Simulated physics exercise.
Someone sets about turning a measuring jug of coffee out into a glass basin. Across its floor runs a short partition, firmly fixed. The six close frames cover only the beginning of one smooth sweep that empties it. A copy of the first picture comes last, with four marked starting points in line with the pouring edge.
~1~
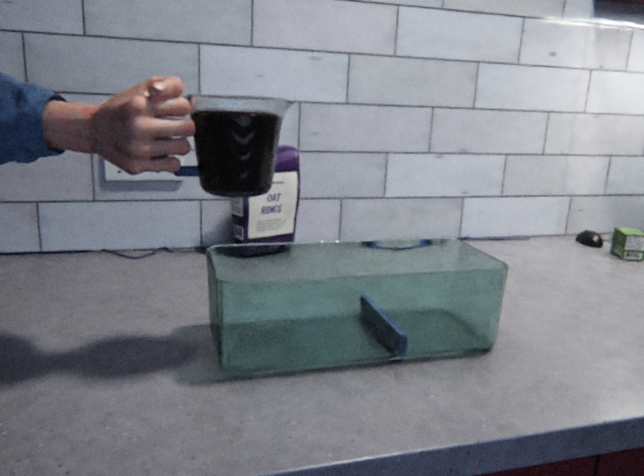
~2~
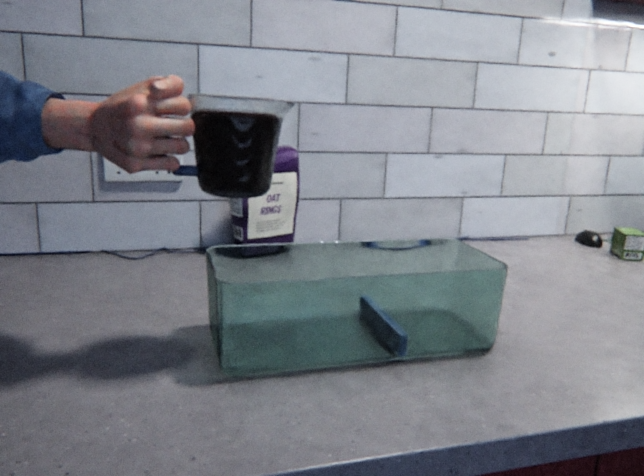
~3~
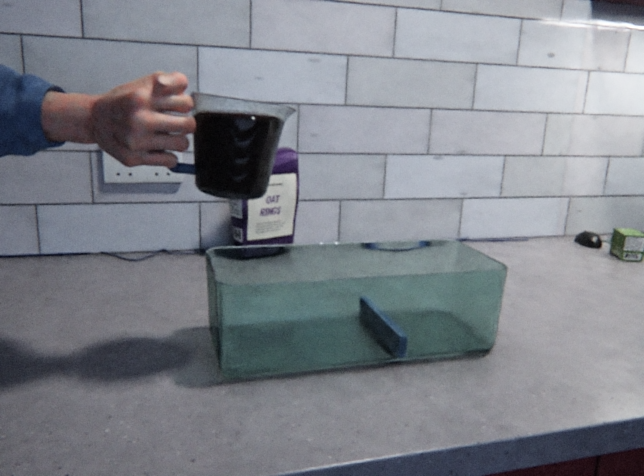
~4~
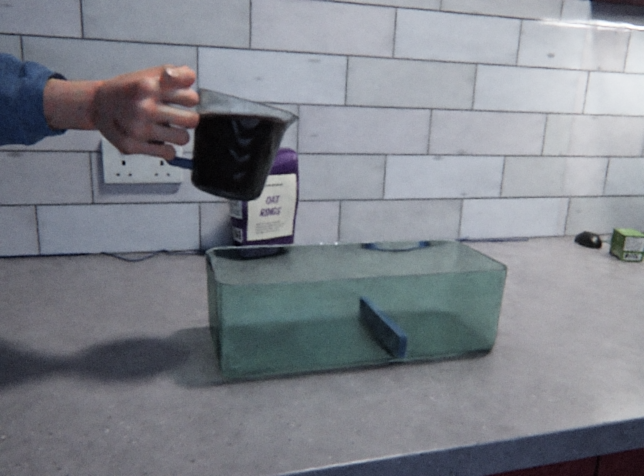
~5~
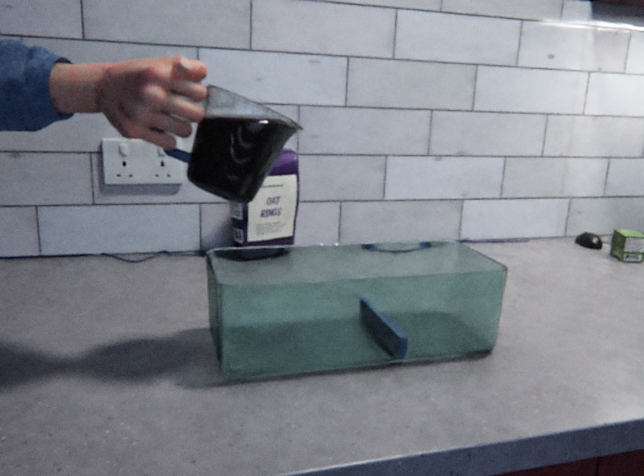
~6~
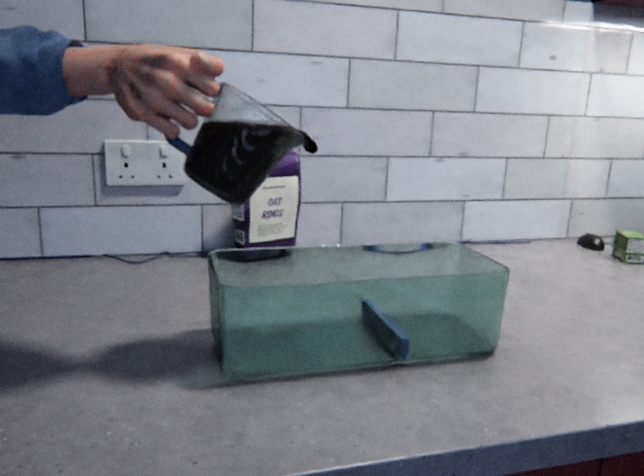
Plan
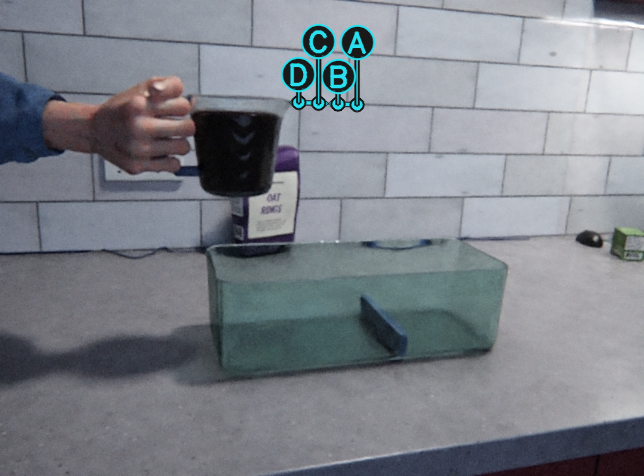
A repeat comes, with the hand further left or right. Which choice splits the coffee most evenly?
Use spot B.
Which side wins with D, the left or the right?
The left side.
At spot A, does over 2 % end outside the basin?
No, it does not.
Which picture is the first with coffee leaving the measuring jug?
In picture 6.
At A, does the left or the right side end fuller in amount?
The right side.
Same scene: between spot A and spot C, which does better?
A.
On the marked copy, A at (357, 104); B at (338, 104); C at (318, 103); D at (298, 102).
Choosing A, about 29 % ends left of the wall and 70 % right of it.
Choosing B, about 56 % ends left of the wall and 43 % right of it.
Choosing C, about 87 % ends left of the wall and 10 % right of it; 3 % is lost outside.
Choosing D, about 87 % ends left of the wall and 11 % right of it.
